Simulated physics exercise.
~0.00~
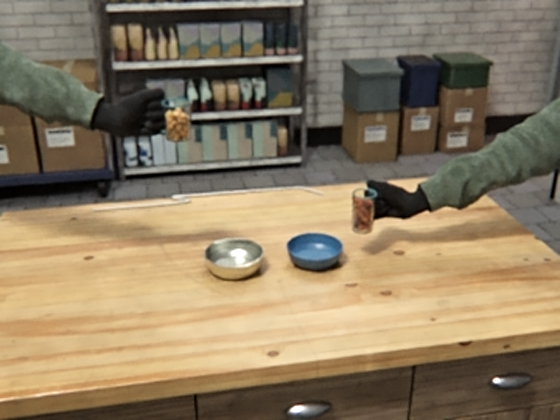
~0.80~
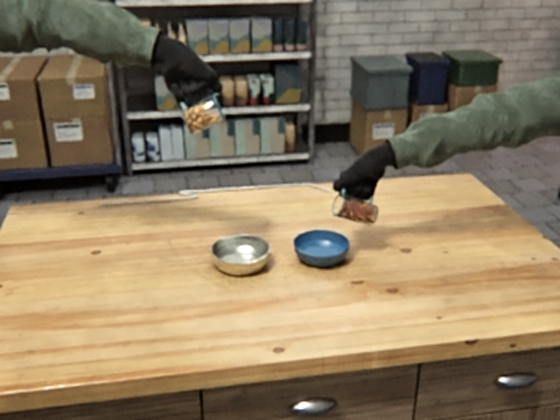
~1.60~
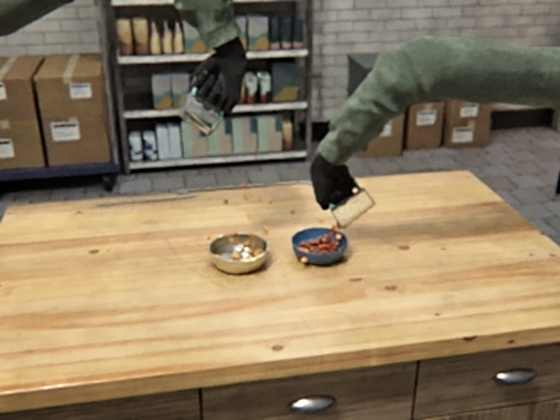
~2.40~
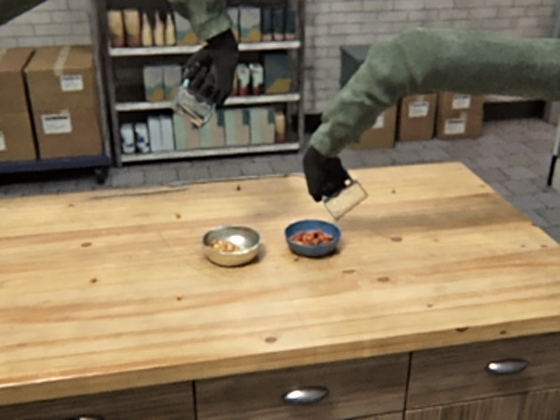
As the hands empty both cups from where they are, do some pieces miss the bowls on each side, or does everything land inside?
Several pieces miss the silvery bowl on the left, while the blue bowl on the right catches all of its pieces.
Two gloved hands tip cups over bowls; some left pieces miss, the right ones land inside.
